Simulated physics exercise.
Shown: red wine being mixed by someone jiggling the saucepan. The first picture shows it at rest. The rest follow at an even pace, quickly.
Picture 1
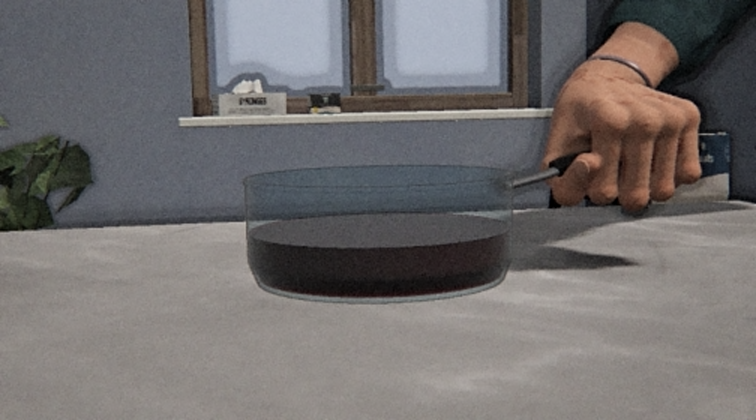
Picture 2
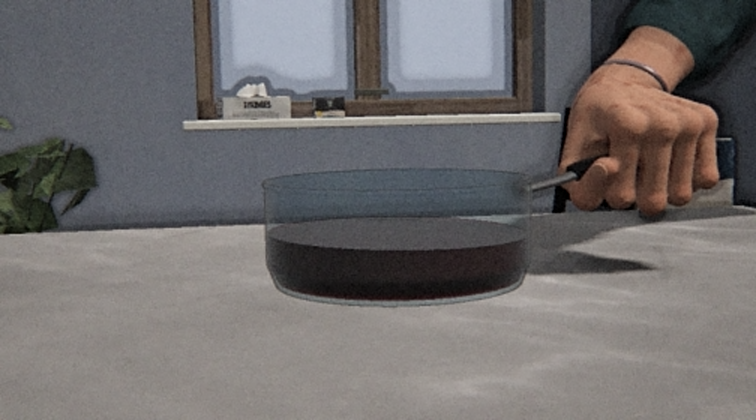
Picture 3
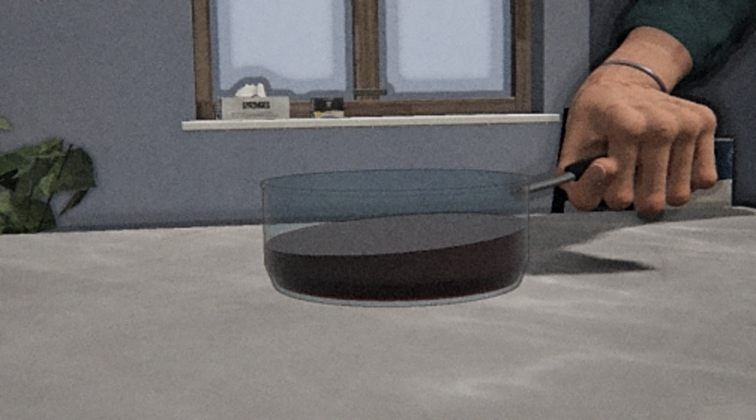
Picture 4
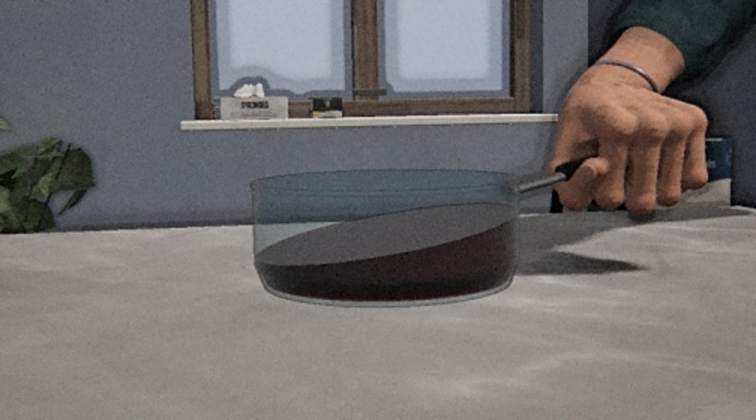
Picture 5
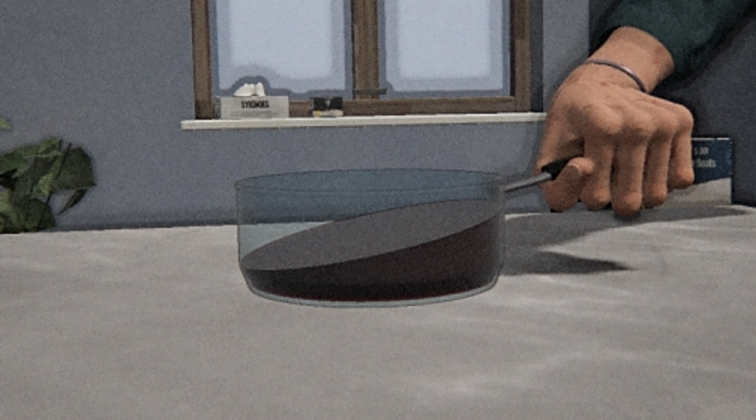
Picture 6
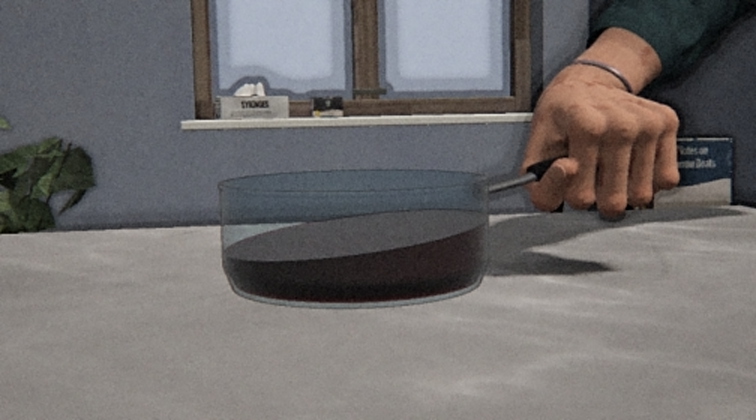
A glass saucepan half full of dark red wine shifted slightly right, then slid left as a hand moved it by the handle, and the wine climbed the right side before levelling a little.
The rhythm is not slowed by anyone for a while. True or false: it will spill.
True.
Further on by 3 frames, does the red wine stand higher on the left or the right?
That would be on the left flank.
Next, the highest wave so far goes over the rim.
Finally, the highest wave so far goes over the rim; some is on the top.
